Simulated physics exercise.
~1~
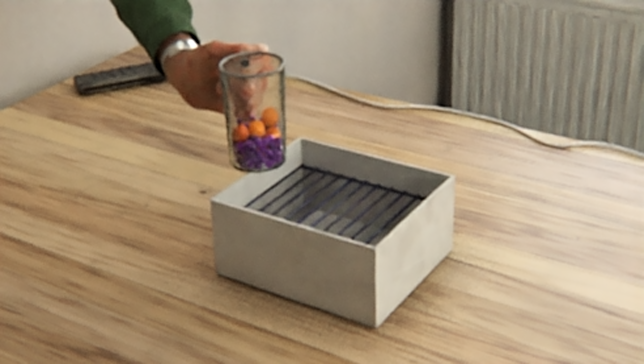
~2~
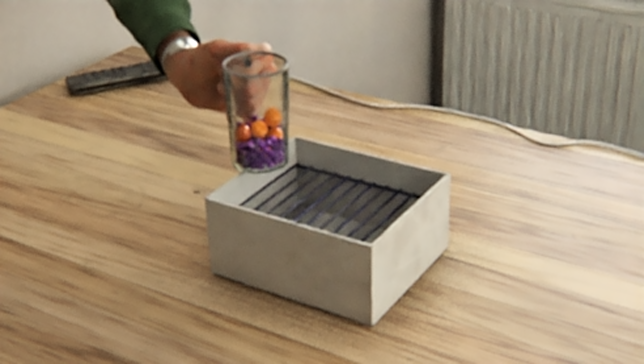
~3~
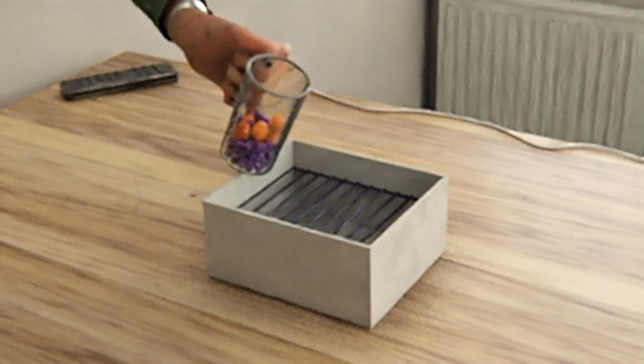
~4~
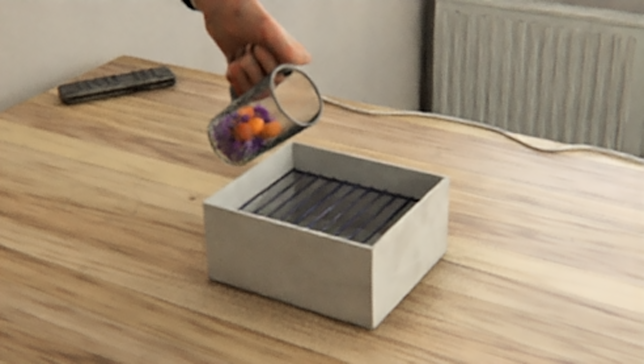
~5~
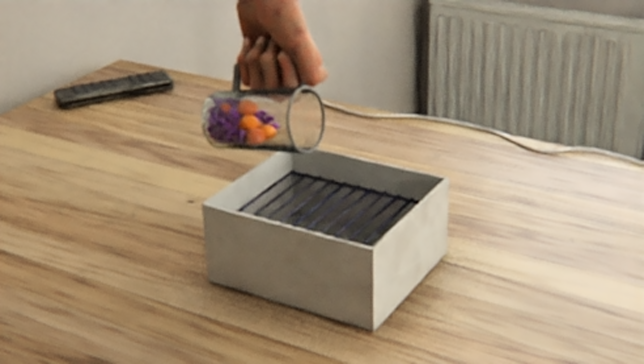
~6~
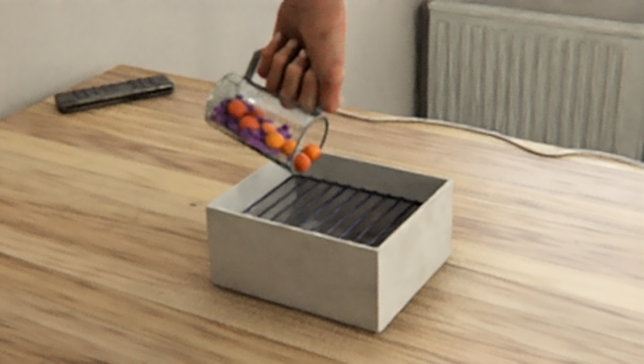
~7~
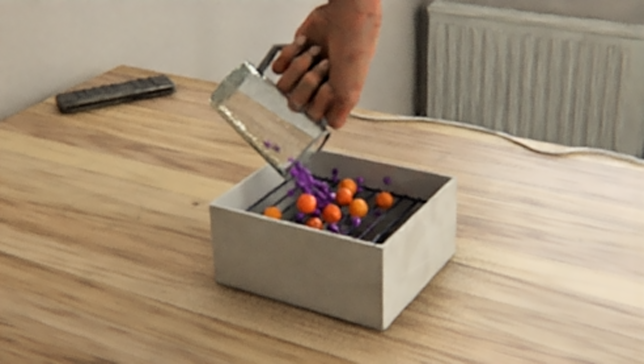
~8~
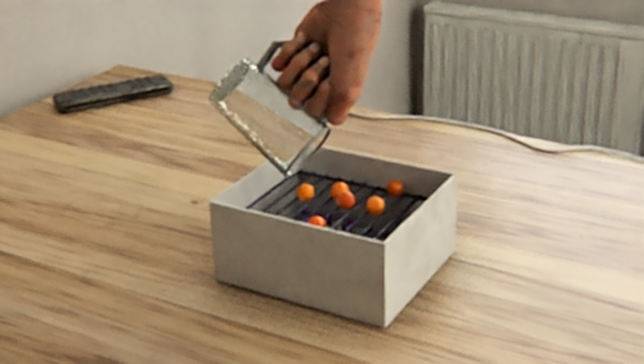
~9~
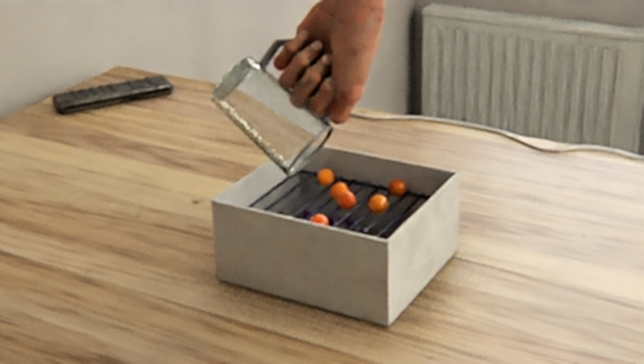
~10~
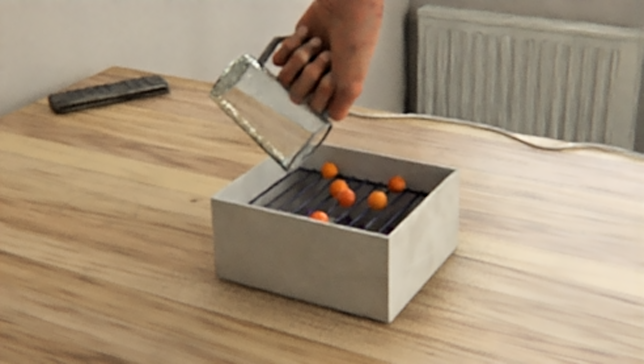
A hand tips a glass over a box; orange balls stay on the rack, purple bits fall through.
